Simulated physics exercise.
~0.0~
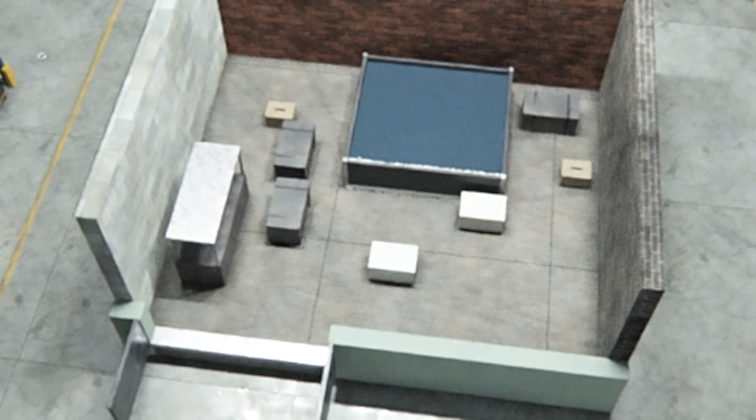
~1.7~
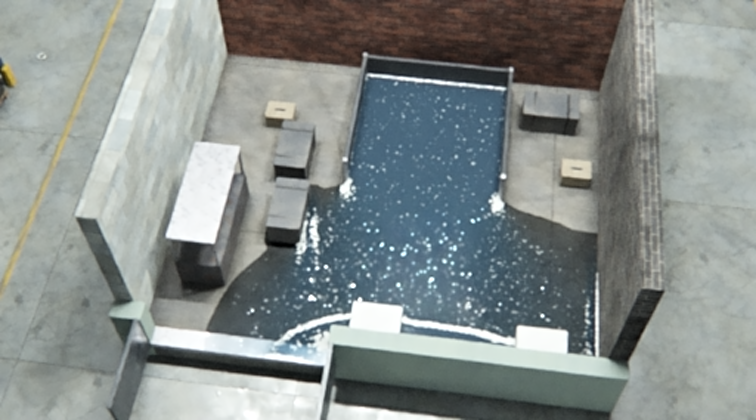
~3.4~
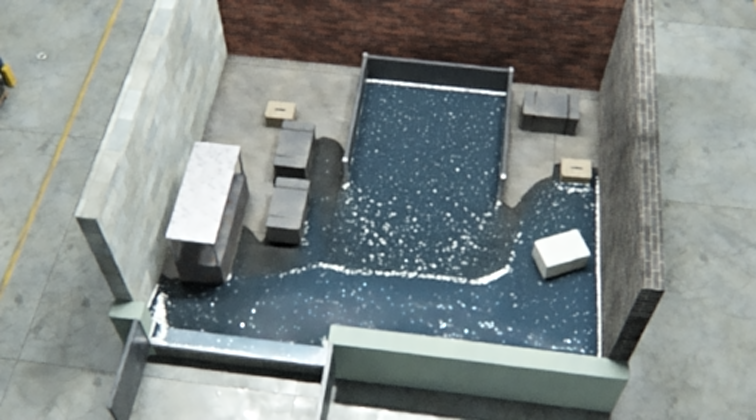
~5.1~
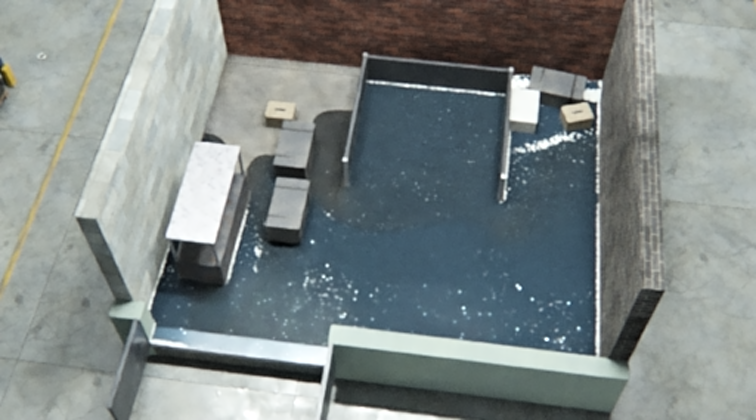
In a walled enclosure on a concrete floor, water burst from an open tank and swept two white boxes toward the low front wall; one disappeared from view, while the other drifted back up the right side, ending near a shifted crate and dark block.
